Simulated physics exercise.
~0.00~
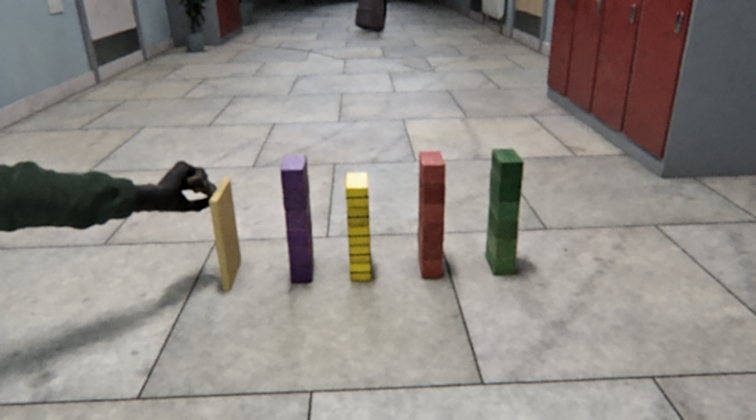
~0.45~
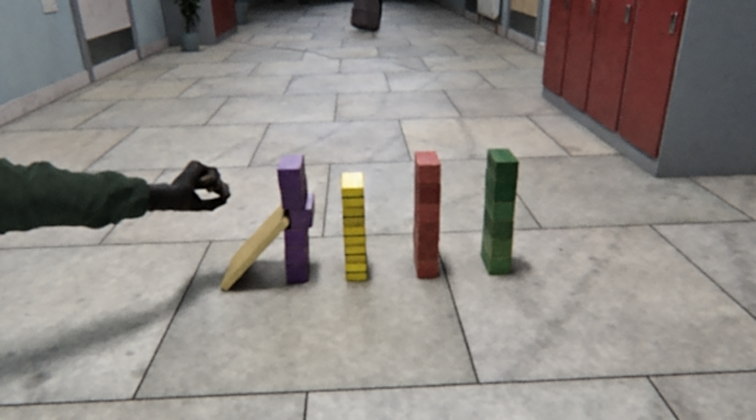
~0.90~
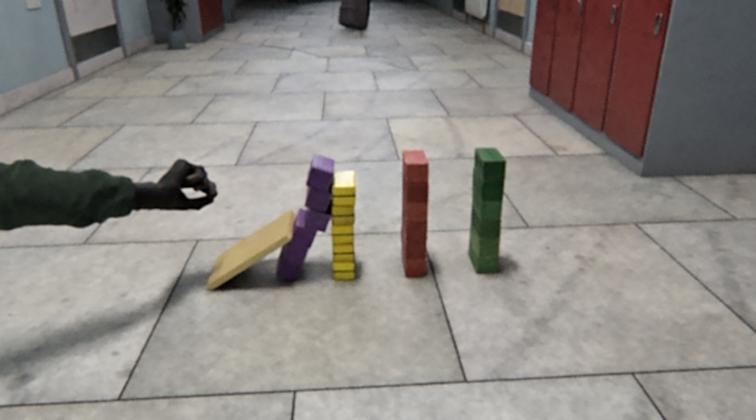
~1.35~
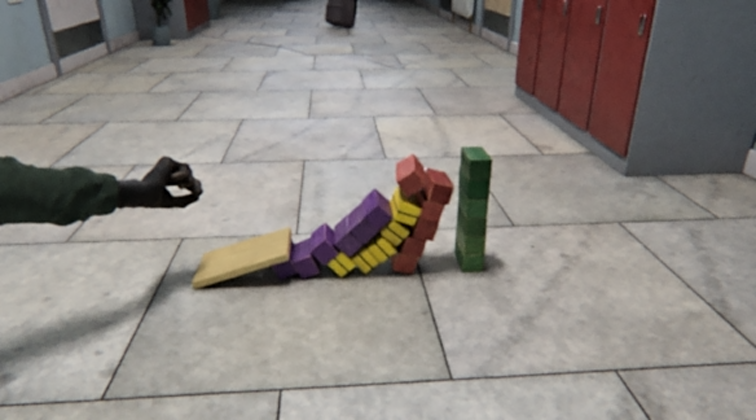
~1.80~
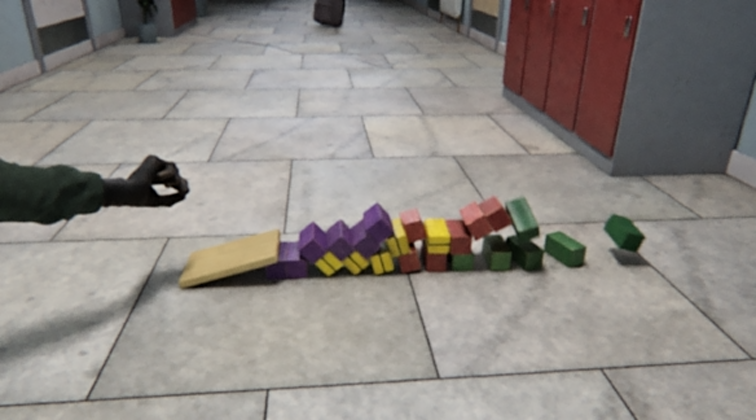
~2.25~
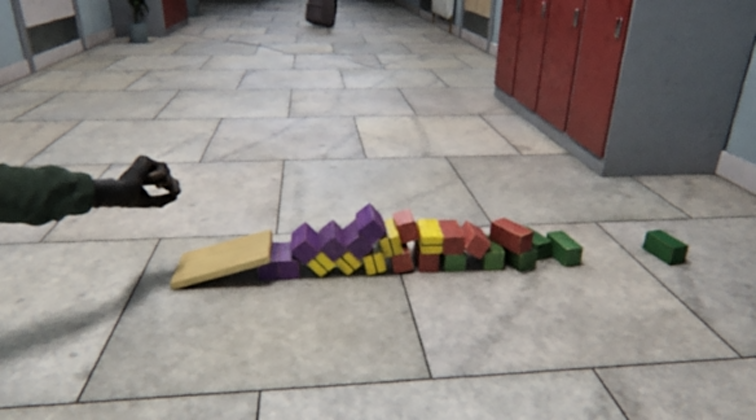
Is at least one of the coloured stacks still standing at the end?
No, all four stacks, the purple, yellow, red and green ones, have collapsed into a low line of tumbled blocks.
